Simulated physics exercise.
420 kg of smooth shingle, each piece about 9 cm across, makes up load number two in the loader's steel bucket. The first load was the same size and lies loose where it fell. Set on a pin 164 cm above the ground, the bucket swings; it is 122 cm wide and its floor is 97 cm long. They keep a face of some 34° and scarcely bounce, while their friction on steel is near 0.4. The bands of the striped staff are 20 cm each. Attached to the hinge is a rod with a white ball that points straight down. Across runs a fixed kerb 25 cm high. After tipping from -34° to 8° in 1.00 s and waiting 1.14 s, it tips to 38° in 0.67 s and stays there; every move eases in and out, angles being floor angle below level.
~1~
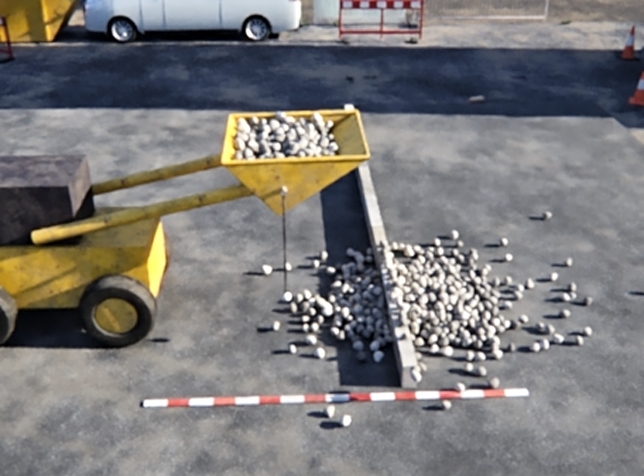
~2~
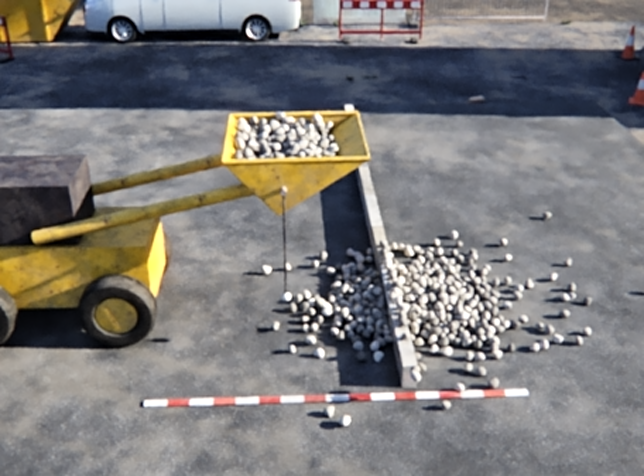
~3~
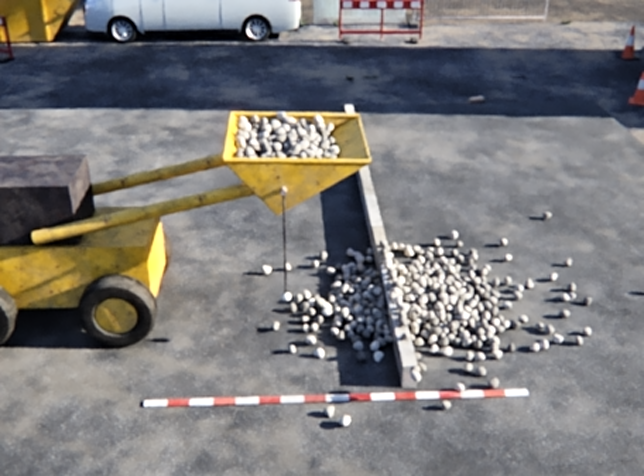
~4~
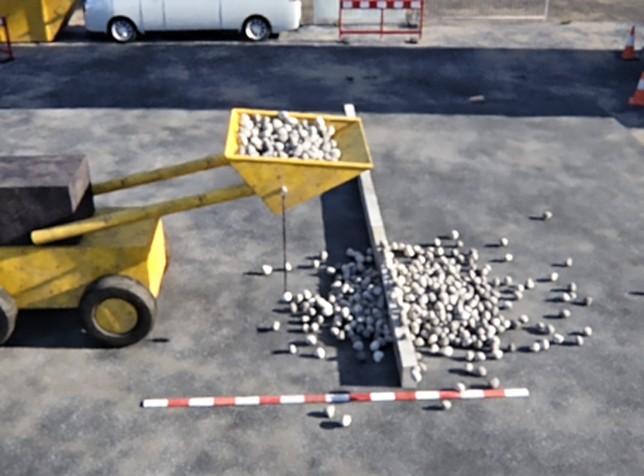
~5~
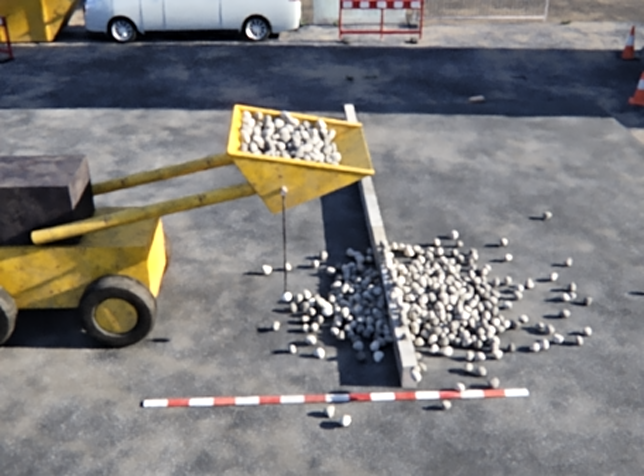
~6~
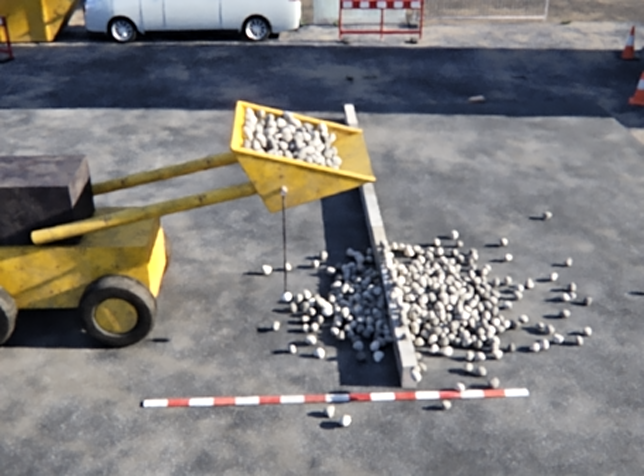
On an asphalt yard seen from a fixed, raised viewpoint, a white van, a red-and-white barrier and orange cones stand along the far side. A yellow loader at left holds a bucket of pale stones near a low kerb, with more stones heaped across it and a red-and-white striped staff in front. The bucket barely moves at first, then tilts slightly, its left edge rising and its right lip lowering.
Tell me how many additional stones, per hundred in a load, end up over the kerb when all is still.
Some 39 in every hundred.
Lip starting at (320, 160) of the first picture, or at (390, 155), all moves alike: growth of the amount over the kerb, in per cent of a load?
About 0 and 70 per cent.
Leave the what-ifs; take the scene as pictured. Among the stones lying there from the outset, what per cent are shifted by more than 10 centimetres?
Close to 10 per cent.
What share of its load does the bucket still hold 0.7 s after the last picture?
Close to 100 per cent of the load.
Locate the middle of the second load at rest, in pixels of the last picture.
Centre at roughly (375, 294).
Then, 0.3 s after the last picture the floor is at 1°; in per cent of one load, 100 in the bucket, 41 on this side of the kerb, 59 over the kerb; the foremost stones are at (578, 280).
Then, 0.7 s after the last picture the floor is at 8°; in per cent of one load, 100 in the bucket, 41 on this side of the kerb, 59 over the kerb; the foremost stones are at (578, 280).
Then, 2.8 s after the last picture the floor is at 38°; in per cent of one load, 6 in the bucket, 117 on this side of the kerb, 76 over the kerb; the foremost stones are at (578, 280).
Then, 5.6 s after the last picture the floor is at 38°; in per cent of one load, 0 in the bucket, 102 on this side of the kerb, 98 over the kerb; the foremost stones are at (581, 276). Net gain over the kerb, 39.
